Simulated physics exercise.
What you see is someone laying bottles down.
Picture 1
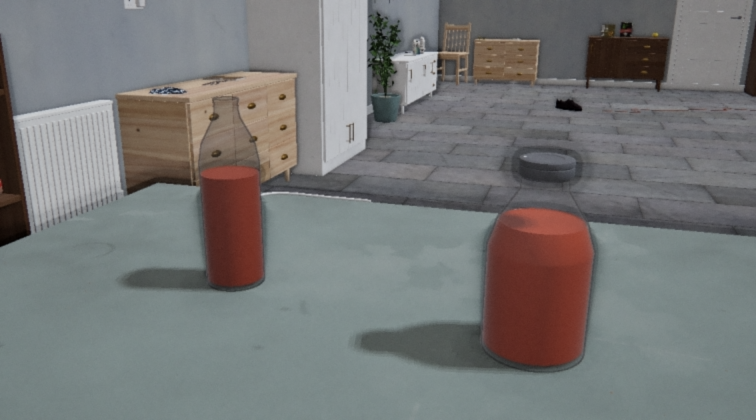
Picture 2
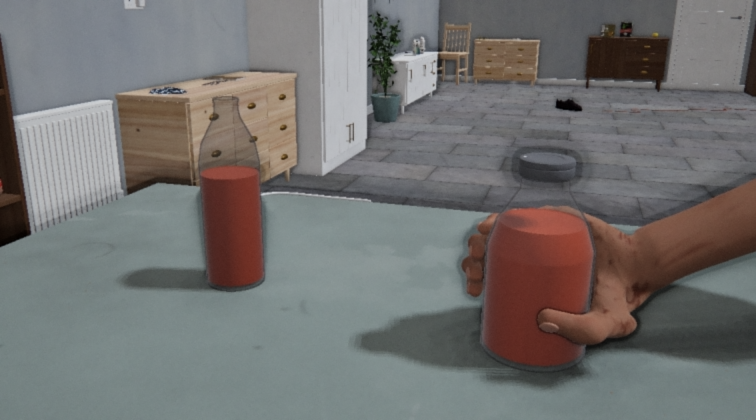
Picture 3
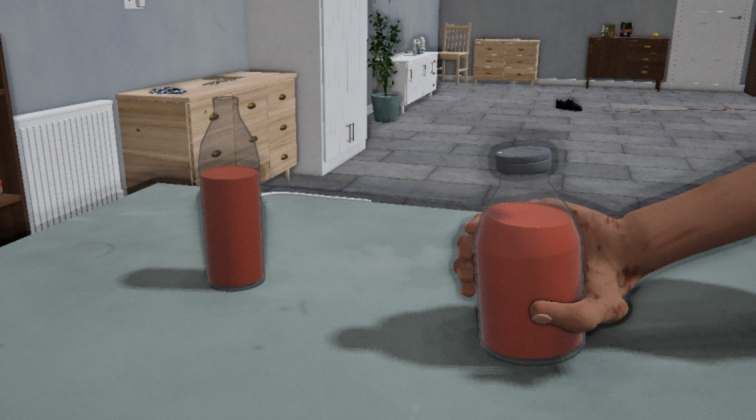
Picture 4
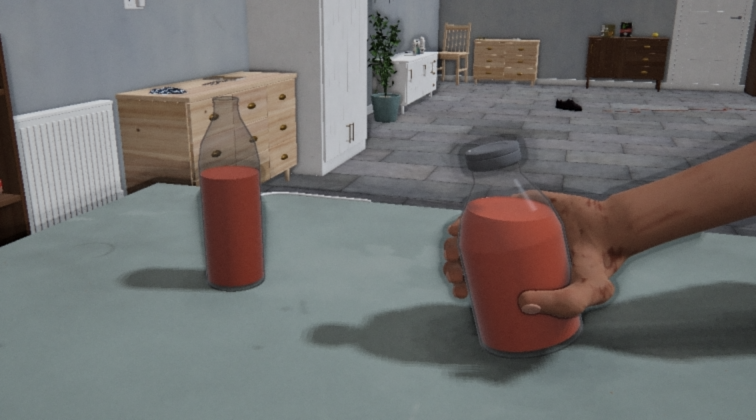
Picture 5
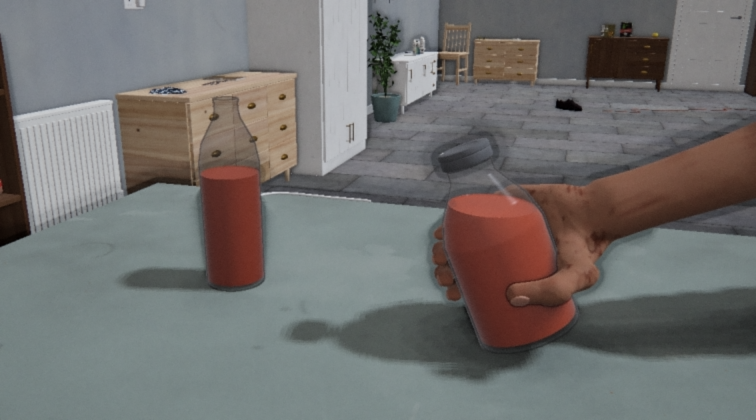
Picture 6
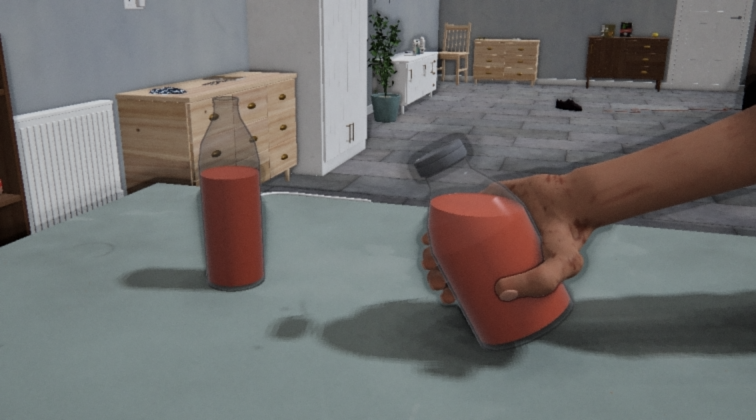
At first, two clear bottles of red liquid stand upright on a greenish table, the right one with a dark cap. Then a hand reaches in from the right and grasps the capped bottle, shifting it slightly left and tilting it leftward while the left bottle stays still.
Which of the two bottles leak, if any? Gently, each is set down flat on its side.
In order: Left bottle: The result will be some loss; right bottle: The result will be no loss.
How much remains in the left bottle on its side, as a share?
It keeps about 40 per cent of what it had.
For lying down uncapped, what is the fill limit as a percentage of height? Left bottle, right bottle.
The first can go to 24 per cent and the second to 20 per cent.
A moment on, the right bottle is nearly down; right bottle, all still inside.
Further on, the right bottle lies flat; right bottle, all still inside.
When it is over, both lie flat; right bottle, all still inside; left bottle, a puddle at its mouth.
